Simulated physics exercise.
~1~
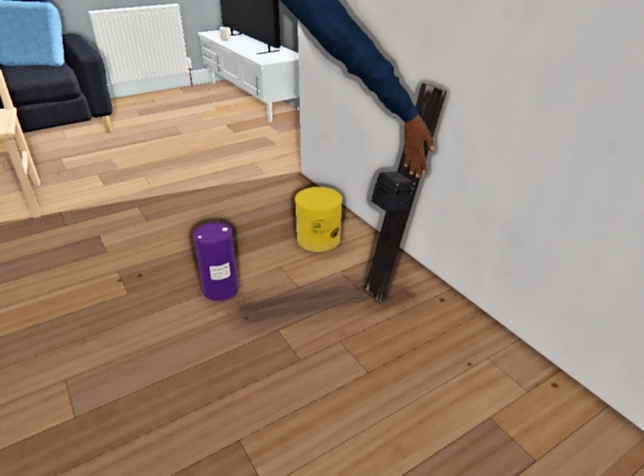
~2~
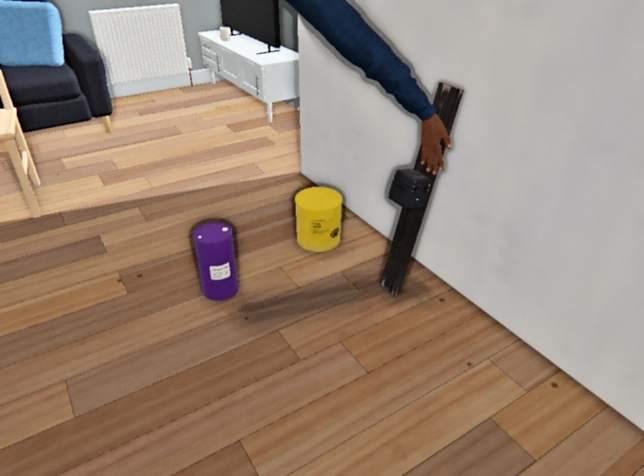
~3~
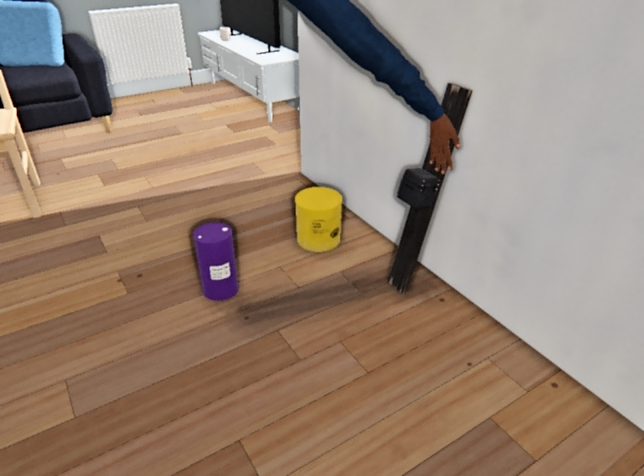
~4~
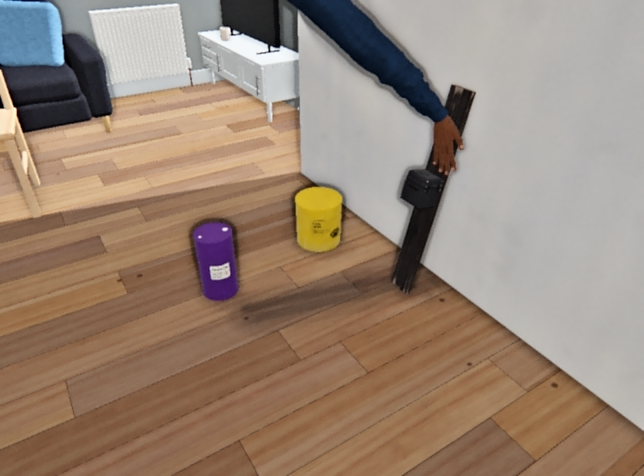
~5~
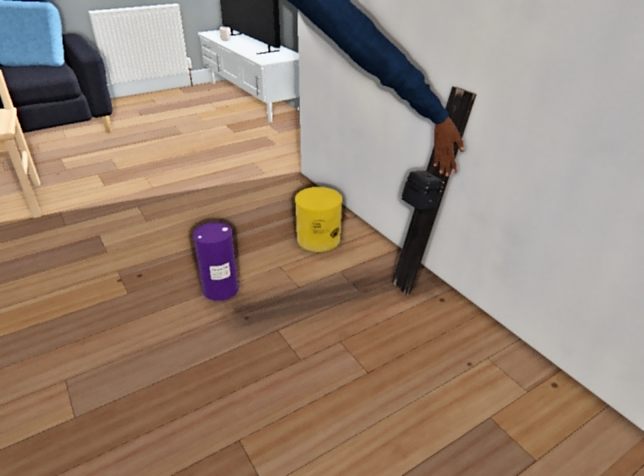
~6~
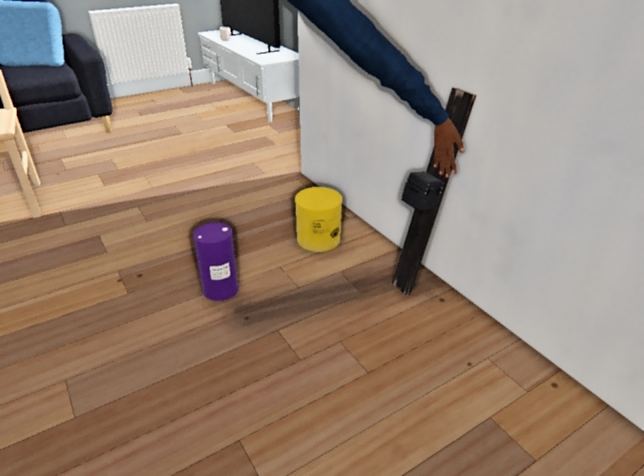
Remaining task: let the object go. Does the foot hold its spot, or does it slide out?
The foot holds its spot.
Then, 0.20 s later than the last frame, all is still.
Then, 0.50 s later than the last frame, black plank resting near (429, 200).
When it is over, all 3 as before. End places, in pixels of the last picture, black plank near (429, 200). The plank remains leaning.
